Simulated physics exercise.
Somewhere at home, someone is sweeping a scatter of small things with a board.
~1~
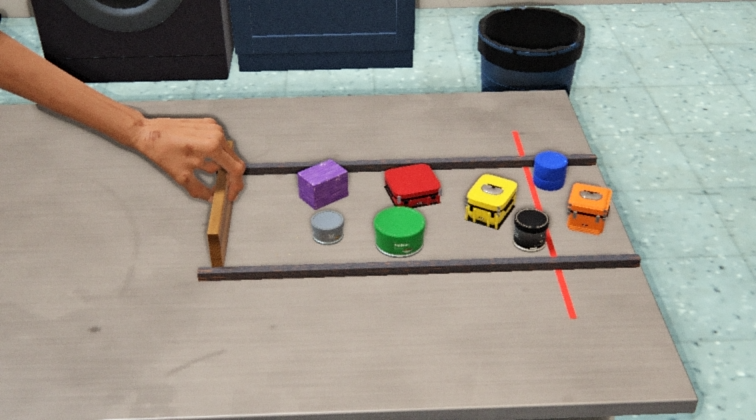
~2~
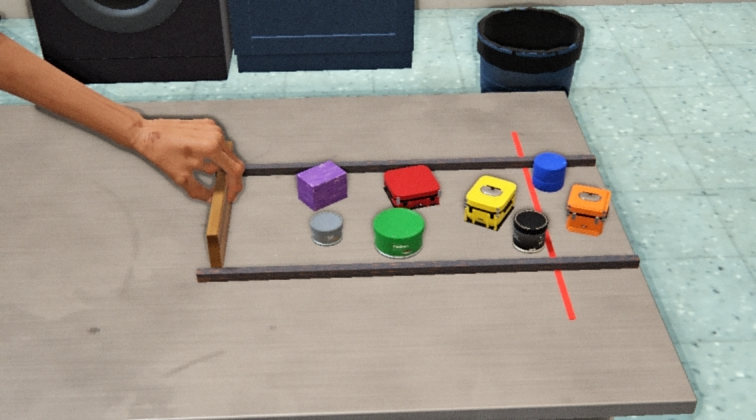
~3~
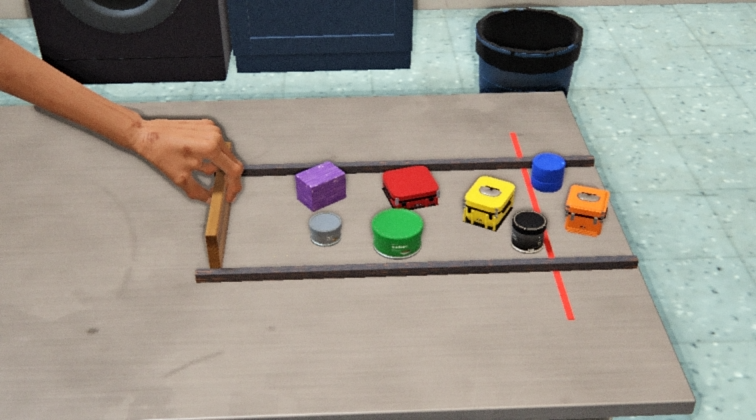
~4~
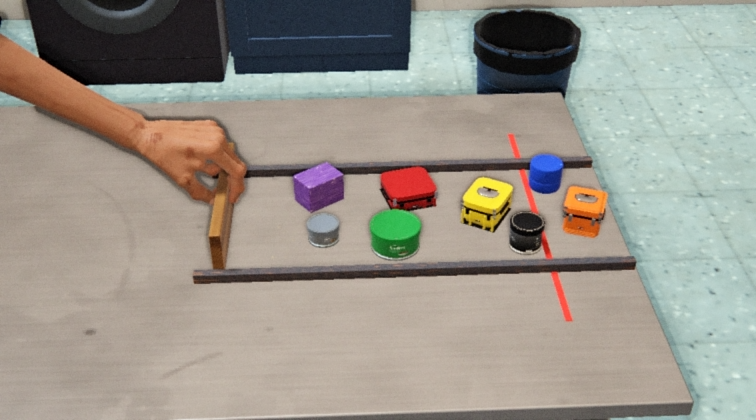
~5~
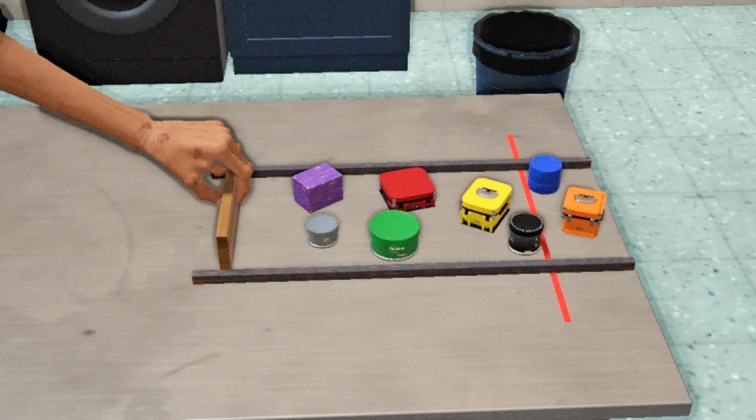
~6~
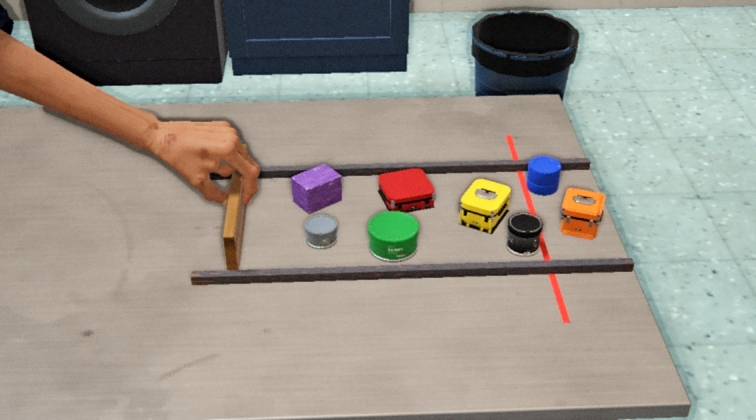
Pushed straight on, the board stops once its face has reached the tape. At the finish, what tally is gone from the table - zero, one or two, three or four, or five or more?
The tally gone is one or two.
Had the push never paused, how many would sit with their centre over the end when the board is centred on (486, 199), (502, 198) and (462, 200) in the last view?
Counts per position: 0 / 0 / 0.
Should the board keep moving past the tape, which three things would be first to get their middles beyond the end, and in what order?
The blue lid goes first, followed by the orange case and then the black pot.
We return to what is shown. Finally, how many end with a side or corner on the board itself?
So the total is 3.
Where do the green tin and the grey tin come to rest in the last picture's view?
The green tin at (569, 238), the grey tin at (552, 217).
A little later, none off yet; orange case at rest near (582, 214); blue lid at rest near (544, 176); black pot at rest near (524, 235).
When it is over, the number that fall off is one or two; down, blue lid and orange case.
